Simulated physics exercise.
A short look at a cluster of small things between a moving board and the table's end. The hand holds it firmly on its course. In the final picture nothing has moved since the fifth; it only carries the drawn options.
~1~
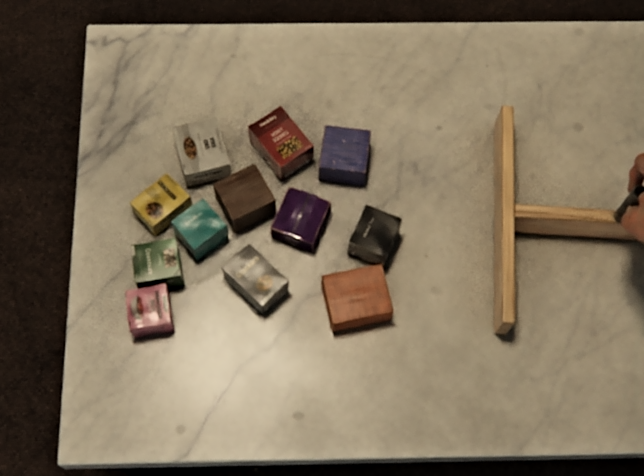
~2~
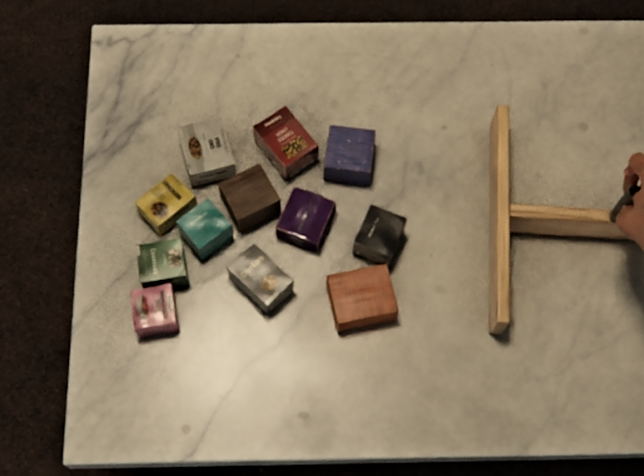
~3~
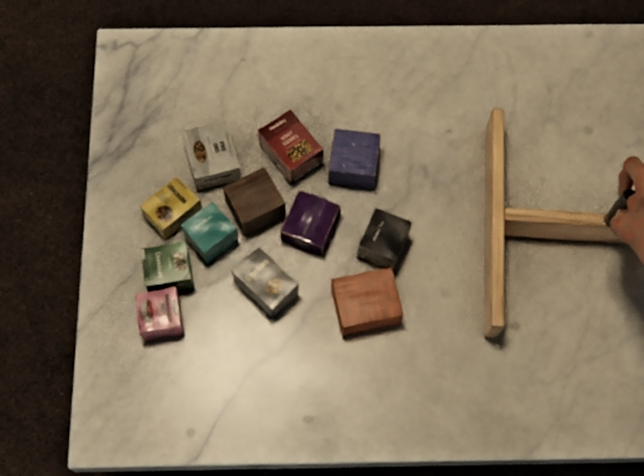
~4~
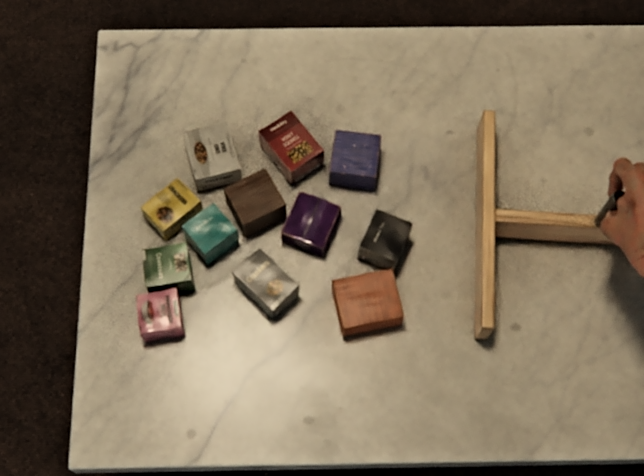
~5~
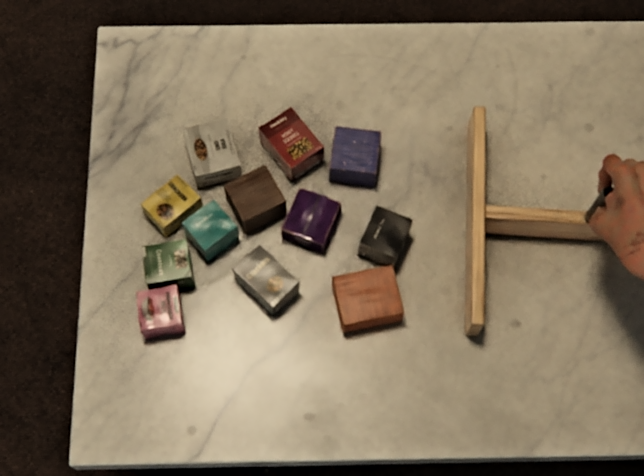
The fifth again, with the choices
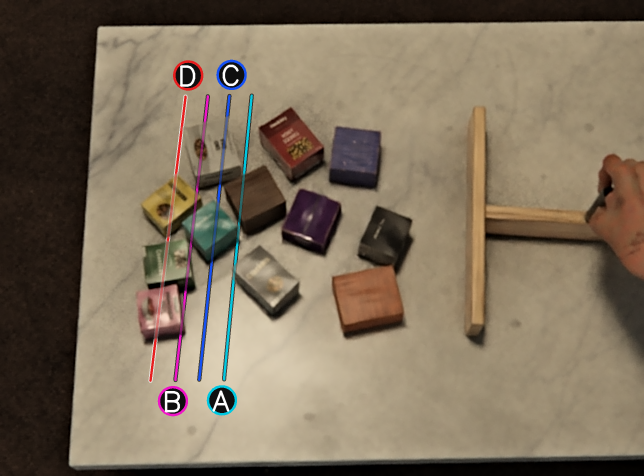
A hand at the right edge grips the handle of a T-shaped wooden pusher on a pale marble tabletop, seen from above against a dark floor. Small boxes and blocks lie clustered at left, pink and green lowest left, red and blue at the top, orange and black nearest the board. The view shifts slightly at first, while the hand slides the board slowly left and the cluster stays undisturbed.
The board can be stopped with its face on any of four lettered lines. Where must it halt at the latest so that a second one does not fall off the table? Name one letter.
No farther than C.
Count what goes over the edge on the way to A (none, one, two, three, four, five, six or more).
In all, none.
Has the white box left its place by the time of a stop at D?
Yes.
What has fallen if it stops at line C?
It is the yellow packet.
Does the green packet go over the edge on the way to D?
Yes.
On the marked copy, A at (239, 230); B at (193, 230); C at (215, 230); D at (169, 231).
With C. Early on, board (385, 212); orange block (342, 294); black packet (355, 239).
Further on, board (290, 213); yellow packet (135, 197); green packet (149, 270).
At the end, board (217, 214); yellow packet over the edge; green packet (87, 256); one fallen.
As for the rest, A is within the limit but short; B drops three; D drops four.
